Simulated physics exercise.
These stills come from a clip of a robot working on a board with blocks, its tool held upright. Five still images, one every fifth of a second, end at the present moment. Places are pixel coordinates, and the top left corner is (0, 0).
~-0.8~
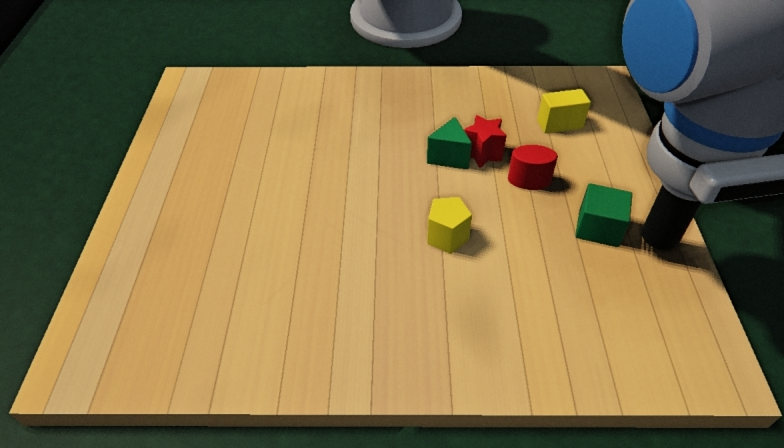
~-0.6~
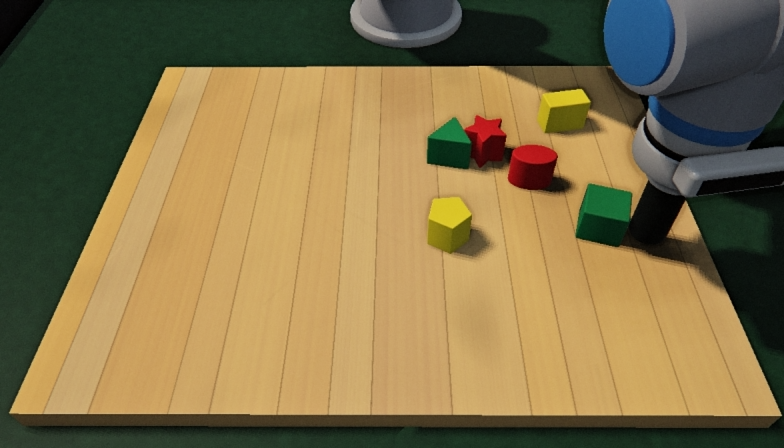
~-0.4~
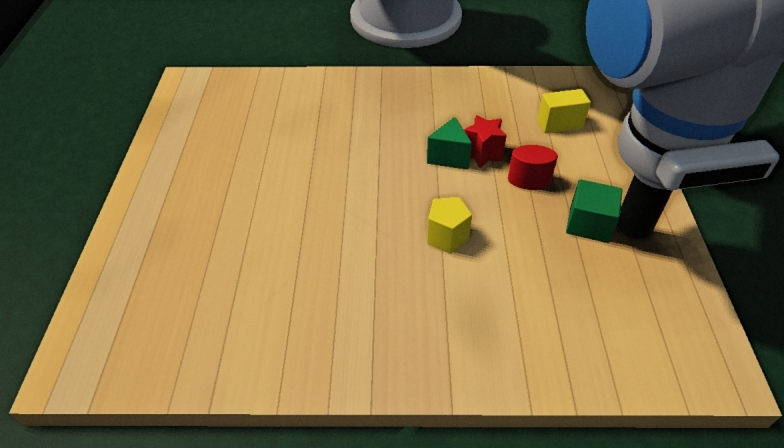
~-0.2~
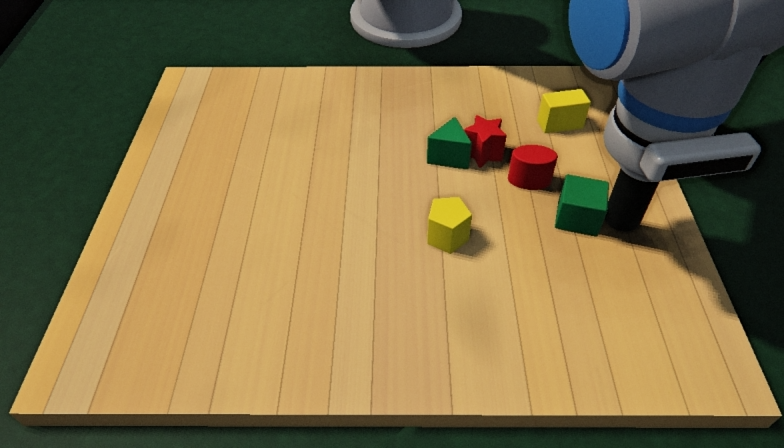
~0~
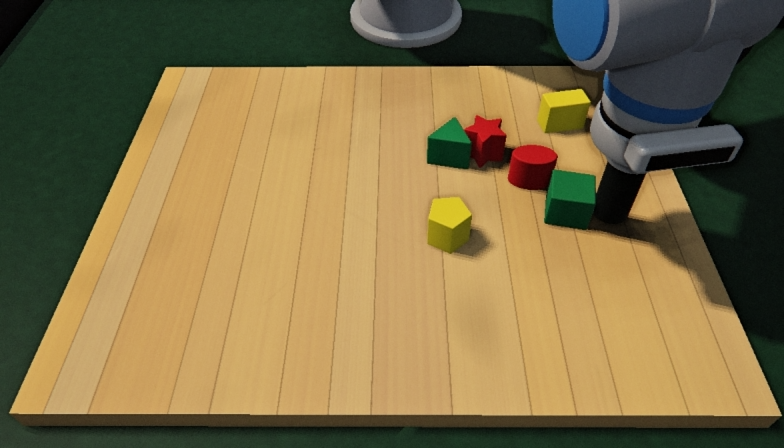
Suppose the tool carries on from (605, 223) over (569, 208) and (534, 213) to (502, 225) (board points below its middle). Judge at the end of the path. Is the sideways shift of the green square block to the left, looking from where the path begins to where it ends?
No, it doesn't check out.
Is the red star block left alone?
Yes, it checks out.
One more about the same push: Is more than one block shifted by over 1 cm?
Short answer: No.
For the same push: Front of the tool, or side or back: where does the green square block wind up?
The block lies off to the side or behind.
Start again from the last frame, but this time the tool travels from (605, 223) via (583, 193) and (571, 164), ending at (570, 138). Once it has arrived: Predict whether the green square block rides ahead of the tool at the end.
Slid off.
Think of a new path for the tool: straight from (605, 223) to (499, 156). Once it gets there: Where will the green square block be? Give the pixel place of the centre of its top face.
Its top middle is near (521, 175).
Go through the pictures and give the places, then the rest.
The first picture shows tip of the tool at (659, 238), middles of tops, yellow pentagonal block at (449, 211), red star block at (487, 127), red elliptical block at (535, 153), green square block at (609, 201).
The second picture shows tool at (646, 233), nothing pushed.
The third picture shows tool at (634, 227), green square block at (599, 197).
The fourth picture shows tool at (621, 220), green square block at (587, 191).
The fifth picture shows tool at (609, 213), yellow pentagonal block at (449, 211), red star block at (487, 127), red elliptical block at (535, 153), green square block at (574, 185).
On the path given first. One third of the way, tool at (571, 198); red elliptical block at (534, 151); green square block at (536, 176).
Two thirds of the way, tool at (536, 203); red elliptical block at (534, 151); green square block at (502, 174), turned 15° clockwise.
At the end, tool at (504, 215); yellow pentagonal block unmoved; red star block unmoved; red elliptical block at (534, 151); green square block at (487, 173), turned 40° clockwise.
